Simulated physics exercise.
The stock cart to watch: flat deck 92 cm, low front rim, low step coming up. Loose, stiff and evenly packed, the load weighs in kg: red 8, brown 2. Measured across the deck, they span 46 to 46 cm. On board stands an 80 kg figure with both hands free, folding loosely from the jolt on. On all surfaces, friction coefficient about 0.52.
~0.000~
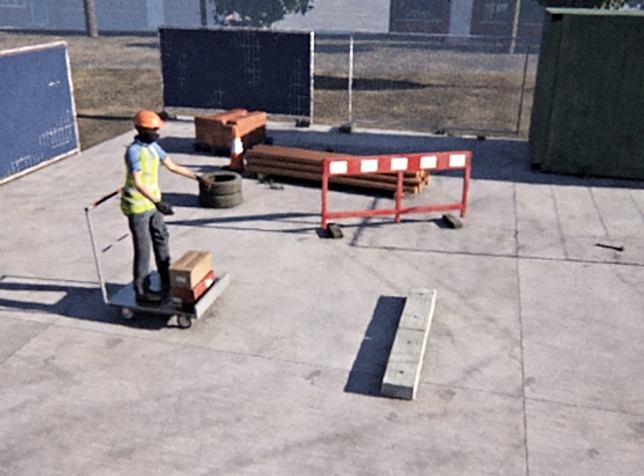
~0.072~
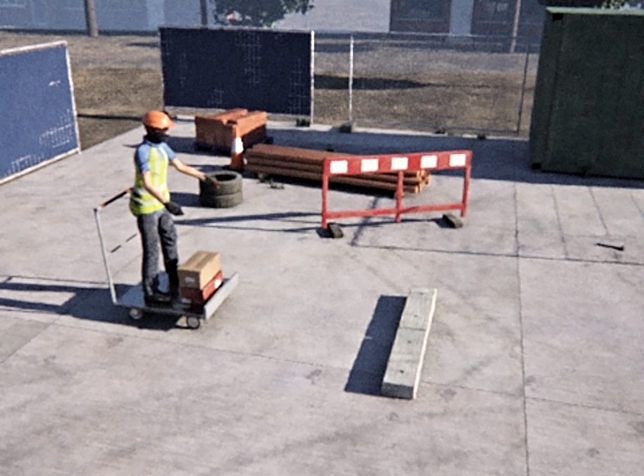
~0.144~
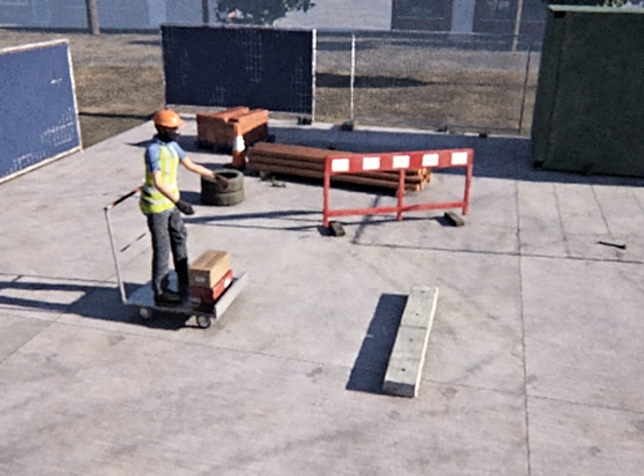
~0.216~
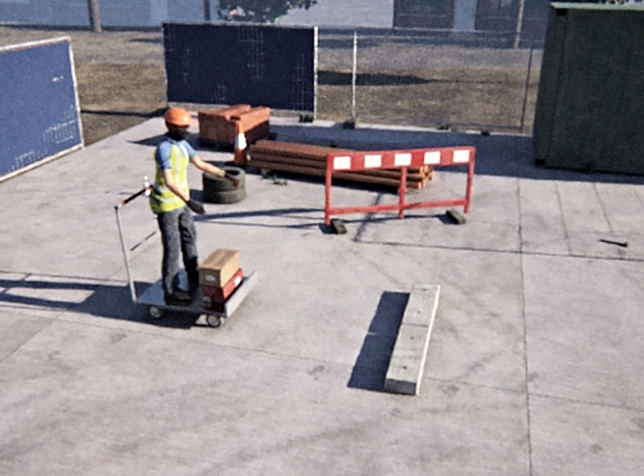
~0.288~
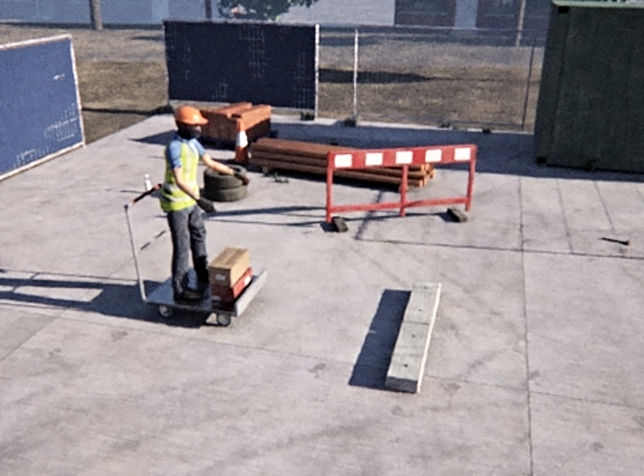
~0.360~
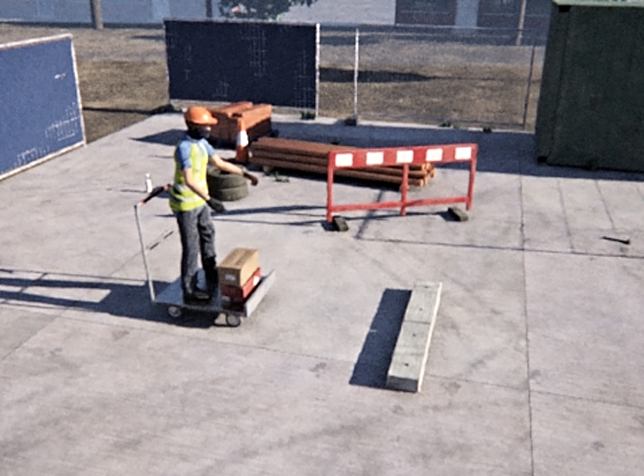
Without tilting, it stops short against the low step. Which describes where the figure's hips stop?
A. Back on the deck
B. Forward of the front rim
A, back on the deck.
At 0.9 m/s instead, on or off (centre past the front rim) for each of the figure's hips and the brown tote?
Then hips on, brown off.
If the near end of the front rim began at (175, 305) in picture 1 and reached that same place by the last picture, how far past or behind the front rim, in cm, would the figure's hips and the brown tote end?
Rest points: Hips at 80 cm past, brown at 40 cm past.
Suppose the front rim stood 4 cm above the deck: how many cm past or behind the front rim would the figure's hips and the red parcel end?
In that case hips 50 behind, red 20 behind.
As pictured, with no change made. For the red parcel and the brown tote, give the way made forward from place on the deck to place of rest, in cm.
Red 5, brown 110.
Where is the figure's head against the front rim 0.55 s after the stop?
The head is roughly 20 cm beyond the front rim.
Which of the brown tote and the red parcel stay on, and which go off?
End result - brown: Goes over; red: Stays.
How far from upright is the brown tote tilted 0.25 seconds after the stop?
Roughly 0° off the vertical.
The wheels strike at 1.56 s.
After 2.11 s the figure's hips are 45 cm behind the rim, near (366, 274) in the last picture's view.
After 2.56 s the figure's hips are 45 cm behind the rim, near (366, 281) in the last picture's view.
Final state at 3.5 s, past the rim, brown tote; behind it, red parcel and the figure's hips.
